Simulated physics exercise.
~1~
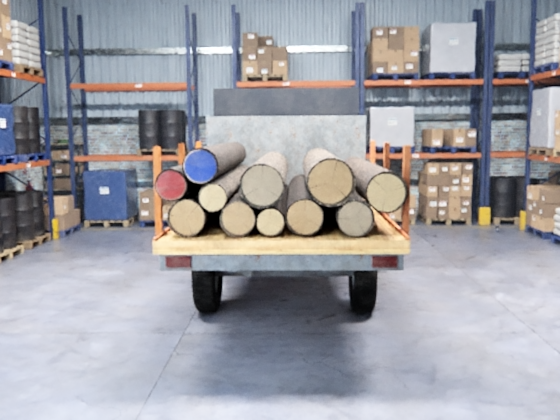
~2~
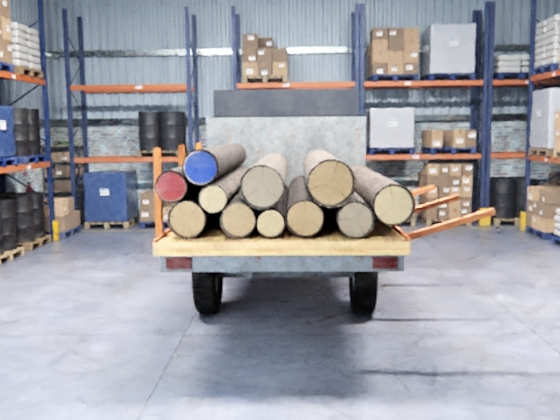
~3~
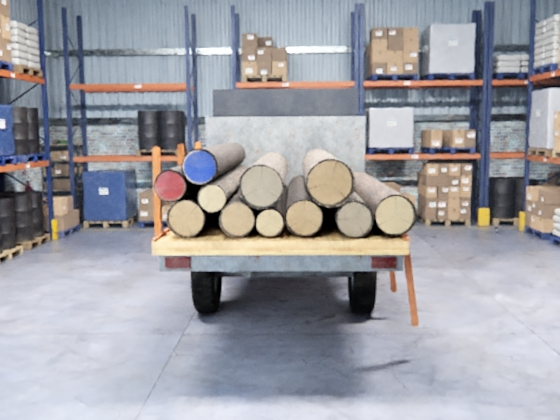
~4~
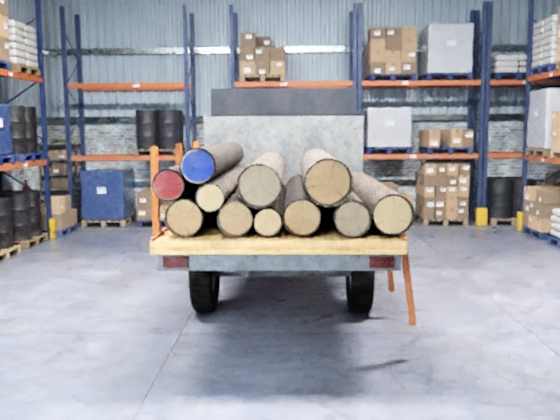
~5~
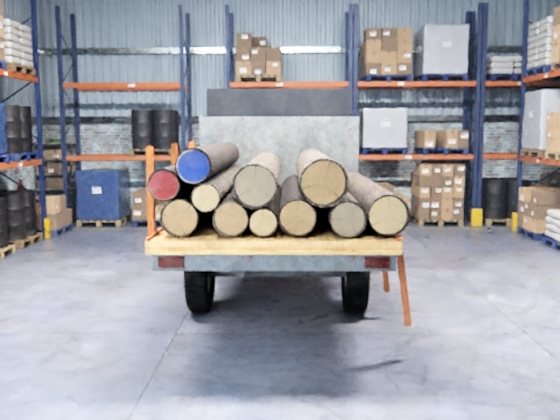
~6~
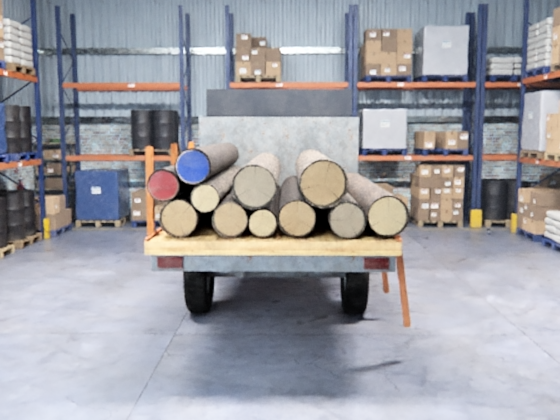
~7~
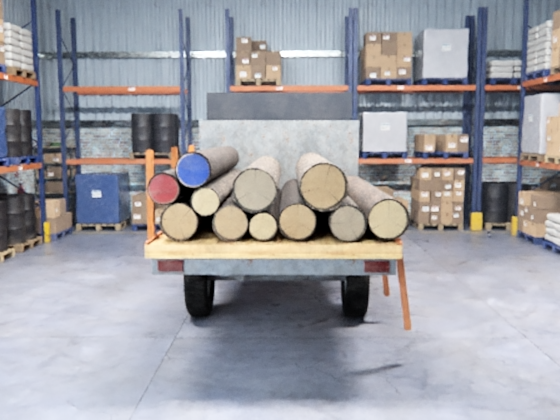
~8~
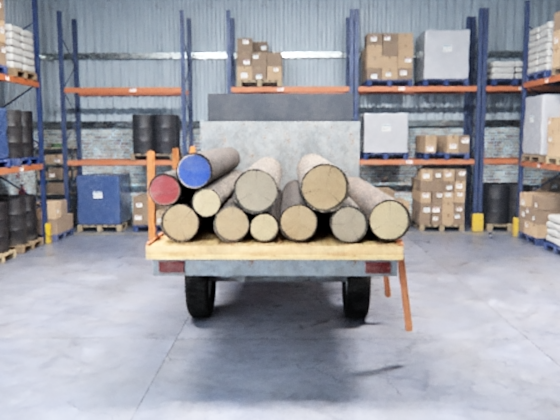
Orange side posts swinging down on the right of a flatbed lorry in a warehouse, the stacked logs all staying aboard.
